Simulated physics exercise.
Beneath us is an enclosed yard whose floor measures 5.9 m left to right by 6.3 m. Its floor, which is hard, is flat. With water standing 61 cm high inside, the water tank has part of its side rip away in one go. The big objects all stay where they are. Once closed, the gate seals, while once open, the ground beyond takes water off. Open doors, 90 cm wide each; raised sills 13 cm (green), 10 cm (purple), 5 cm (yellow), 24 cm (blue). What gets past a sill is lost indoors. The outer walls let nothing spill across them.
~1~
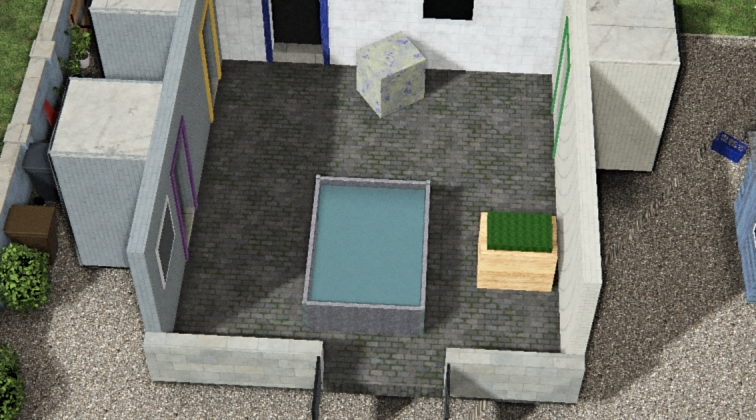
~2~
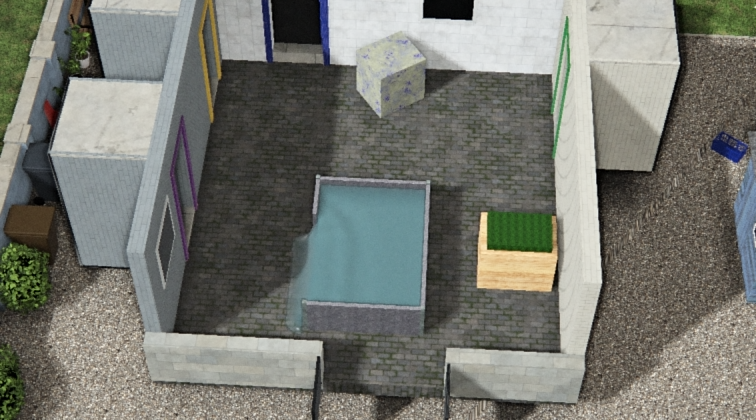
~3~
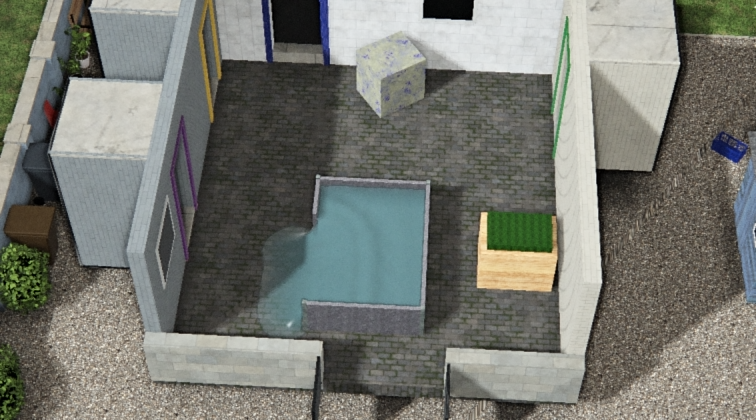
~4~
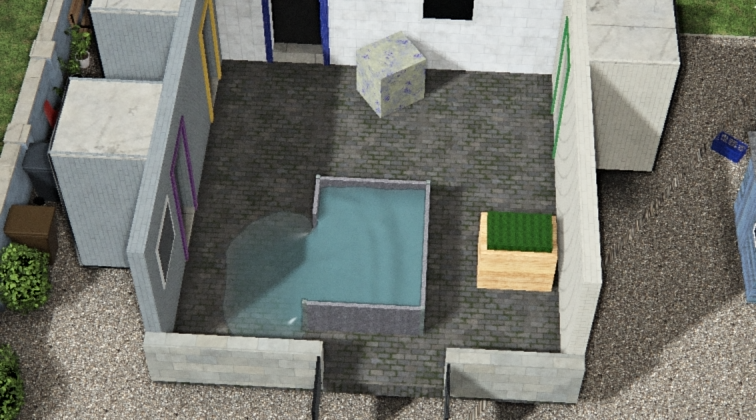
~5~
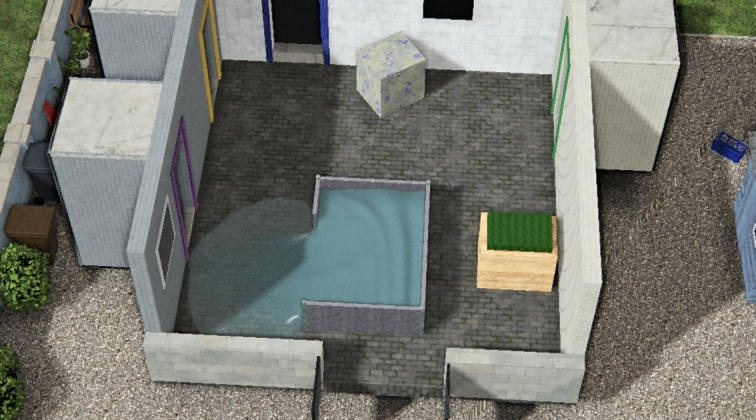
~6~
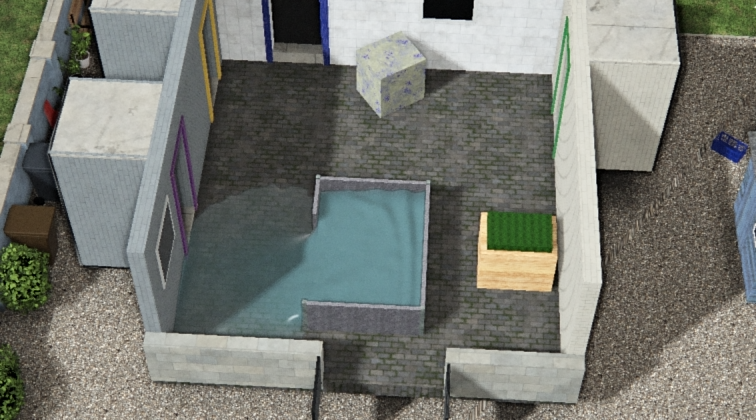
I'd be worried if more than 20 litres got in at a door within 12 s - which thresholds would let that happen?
Door by door: The green door would not; the purple door would; the yellow door would; the blue door would not.
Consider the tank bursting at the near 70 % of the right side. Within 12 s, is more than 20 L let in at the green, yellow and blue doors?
Door by door - green: Within bounds, yellow: Within bounds, blue: Within bounds.
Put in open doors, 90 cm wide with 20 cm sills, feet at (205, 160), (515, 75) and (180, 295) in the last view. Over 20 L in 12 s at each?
Check each in turn: The first fails, the second fails, the third succeeds.
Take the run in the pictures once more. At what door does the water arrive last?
Door: Green.
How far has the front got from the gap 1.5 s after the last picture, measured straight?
Around 4.4 metres.
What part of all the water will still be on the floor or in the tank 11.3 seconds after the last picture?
That would be close to 78 per cent.
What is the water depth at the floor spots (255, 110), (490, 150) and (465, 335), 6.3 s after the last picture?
Depths: About 10, 1 and 2 centimetres.
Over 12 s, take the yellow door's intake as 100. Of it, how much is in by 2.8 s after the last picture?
By then it's near 0% of the total.
Then, 0.7 s after the last picture water covers 20 % of the floor and is deepest (53 cm) near (169, 359); green door not reached, purple door 28 cm at the sill, 48 L in, yellow door not reached, blue door not reached.
Then, 1.5 s after the last picture water covers 25 % of the floor and is deepest (42 cm) near (193, 290); green door not reached, purple door 26 cm at the sill, 128 L in, yellow door 2 cm at the sill, 0 L in, blue door not reached.
Then, 2.8 s after the last picture water covers 50 % of the floor and is deepest (22 cm) near (169, 359); green door not reached, purple door 19 cm at the sill, 200 L in, yellow door 4 cm at the sill, 0 L in, blue door 12 cm at the sill, 0 L in.
Then, 6.3 s after the last picture water covers 75 % of the floor and is deepest (16 cm) near (262, 68); green door 1 cm at the sill, 0 L in, purple door 9 cm at the sill, 238 L in, yellow door 10 cm at the sill, 21 L in, blue door 15 cm at the sill, 0 L in.
Then, 11.3 s after the last picture water covers 95 % of the floor and is deepest (9 cm) near (372, 80); green door 4 cm at the sill, 0 L in, purple door 7 cm at the sill, 238 L in, yellow door 8 cm at the sill, 92 L in, blue door 8 cm at the sill, 0 L in.
